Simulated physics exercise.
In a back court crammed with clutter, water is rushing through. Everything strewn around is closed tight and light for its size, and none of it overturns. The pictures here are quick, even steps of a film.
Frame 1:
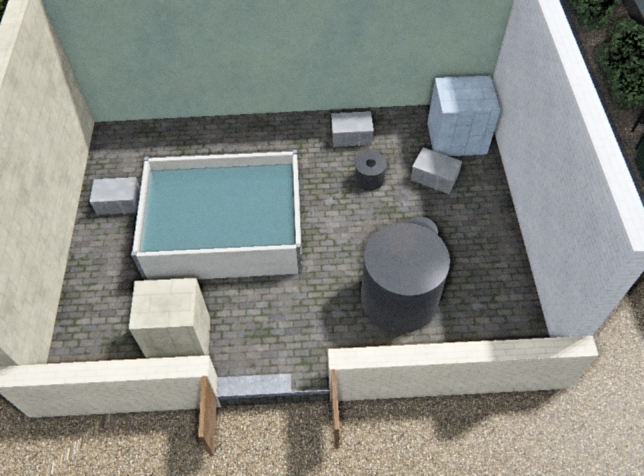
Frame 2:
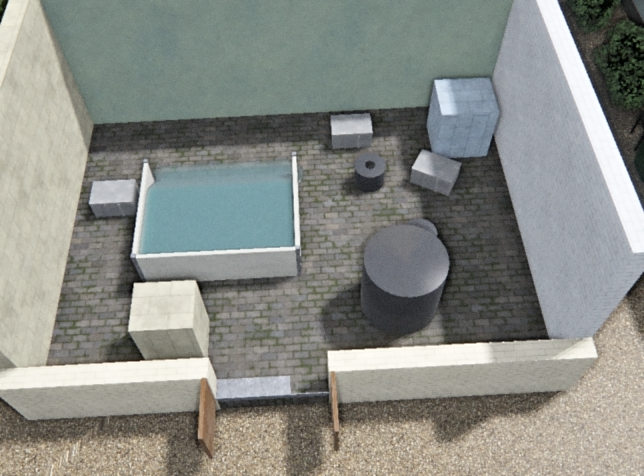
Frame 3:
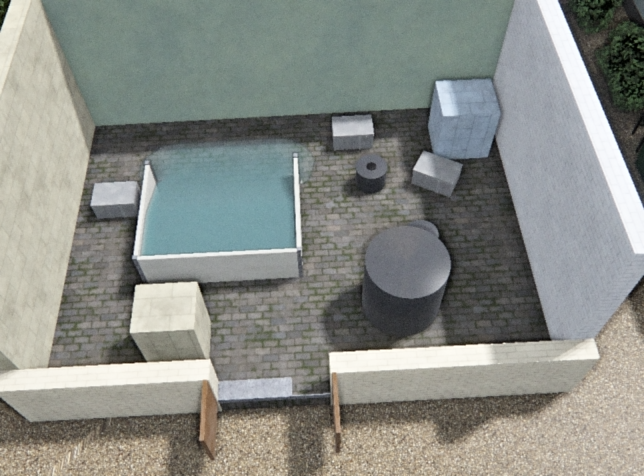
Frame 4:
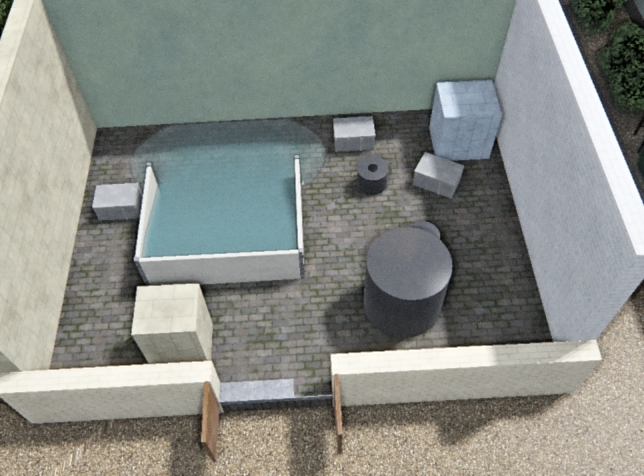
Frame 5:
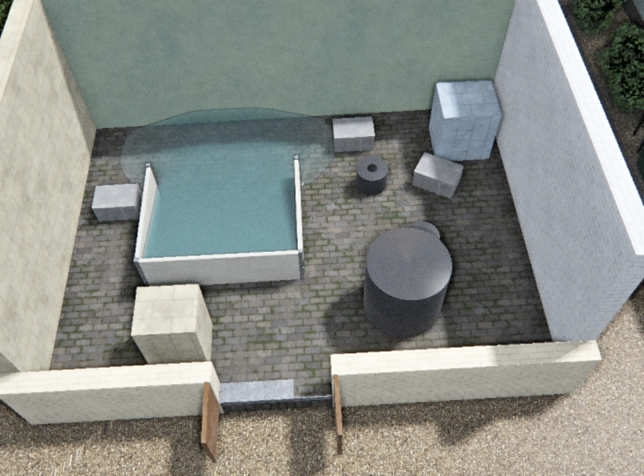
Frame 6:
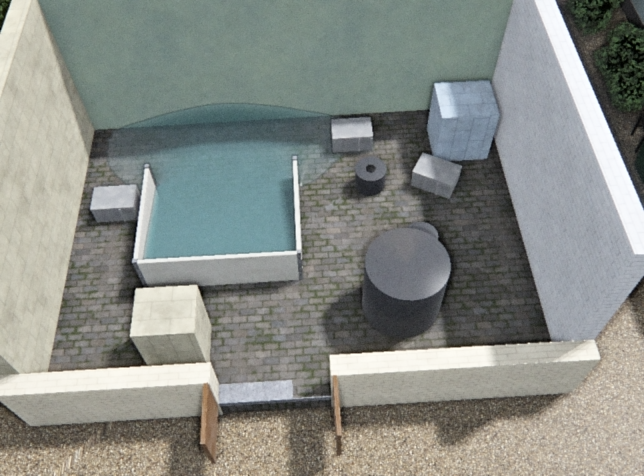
Walled courtyard with a pool losing its back wall, water spreading out behind it toward the green wall, surrounding objects staying still.
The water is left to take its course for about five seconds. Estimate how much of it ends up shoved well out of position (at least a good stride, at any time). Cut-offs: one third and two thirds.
Two thirds or more.
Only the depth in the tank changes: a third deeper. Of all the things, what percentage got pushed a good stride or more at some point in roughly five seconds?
Roughly 100 per cent.
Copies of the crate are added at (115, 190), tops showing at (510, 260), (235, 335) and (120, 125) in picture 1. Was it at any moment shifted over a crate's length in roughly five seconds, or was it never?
Outcome per entry: Stays where it is / stays where it is / knocked aside.
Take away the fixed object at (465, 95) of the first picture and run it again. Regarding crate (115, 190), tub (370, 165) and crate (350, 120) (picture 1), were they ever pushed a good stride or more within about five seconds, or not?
First one was driven off; second one was driven off; third one was driven off.
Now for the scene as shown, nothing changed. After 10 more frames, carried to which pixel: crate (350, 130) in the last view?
Estimated position: Roughly (390, 152).
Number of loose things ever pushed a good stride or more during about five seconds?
That adds up to 4.
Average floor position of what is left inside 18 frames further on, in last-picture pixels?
It comes out somewhere near (364, 246).
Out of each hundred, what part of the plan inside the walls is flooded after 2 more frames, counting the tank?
30 %, give or take.
A moment on, 0 of 5 are well off their spots; 0 afloat.
Next, 1 of 5 are well off their spots; 0 afloat.
Later, 4 of 5 are well off their spots; 0 afloat.
In the end, 4 of 5 are well off their spots, and 4 have been at some point; 1 afloat.
